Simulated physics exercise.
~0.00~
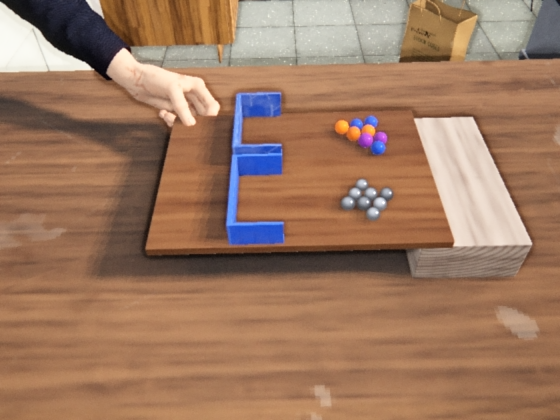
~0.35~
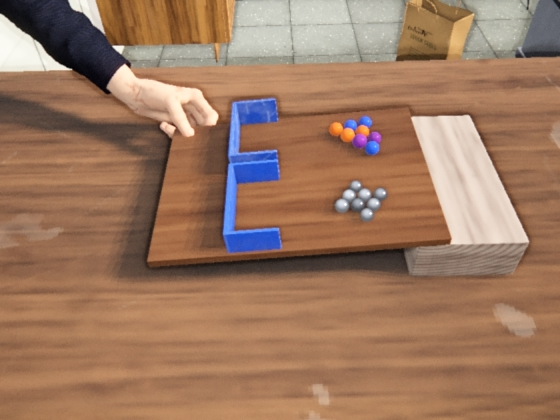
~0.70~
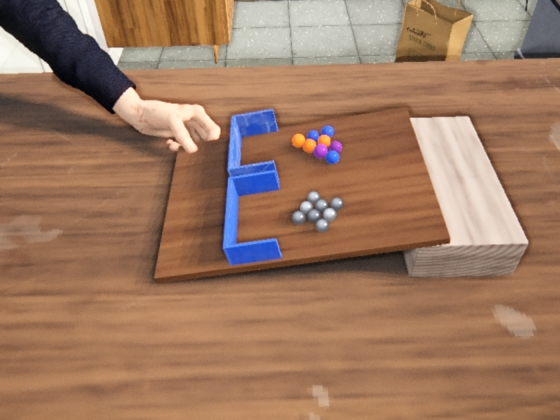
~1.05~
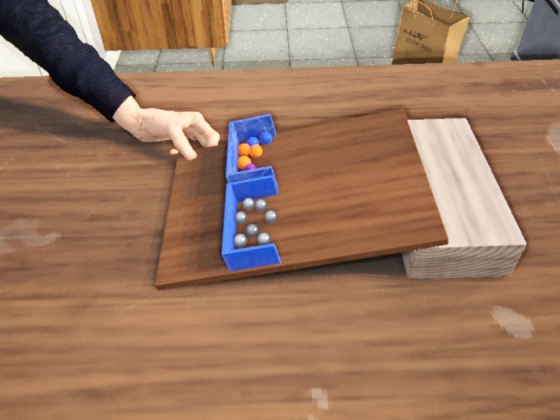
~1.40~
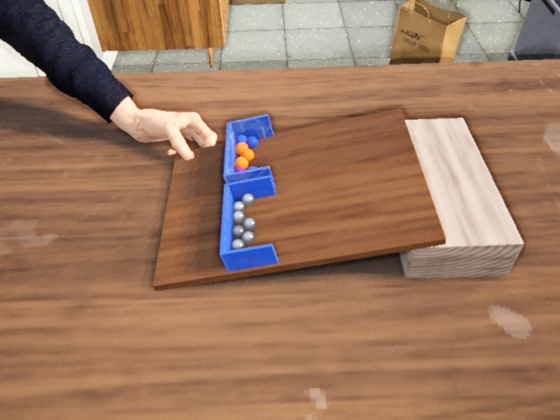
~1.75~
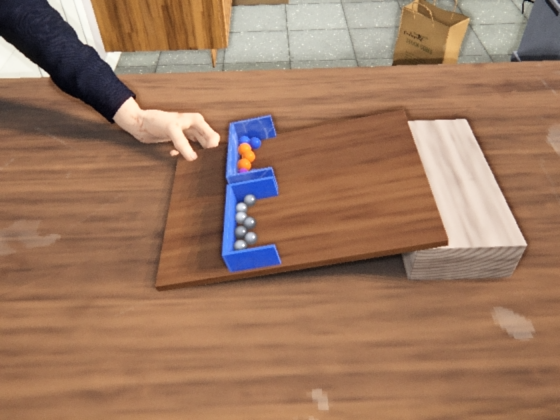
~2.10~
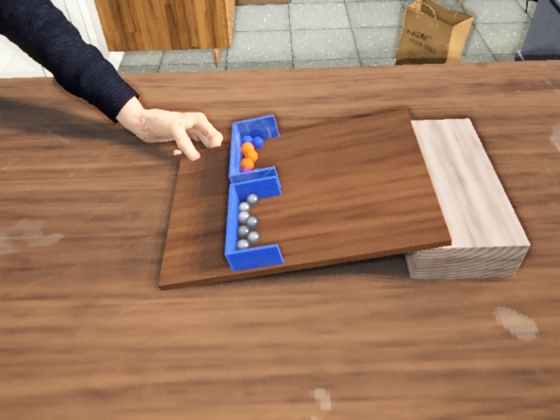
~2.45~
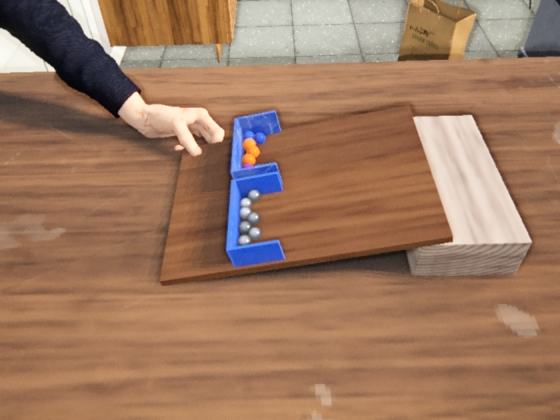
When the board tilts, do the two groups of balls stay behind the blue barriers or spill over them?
Both groups stay behind the blue barriers. The grey balls gather in the near one and the coloured balls gather in the far one.
On a wooden table, a hand lowers a board and balls roll left into blue barriers.
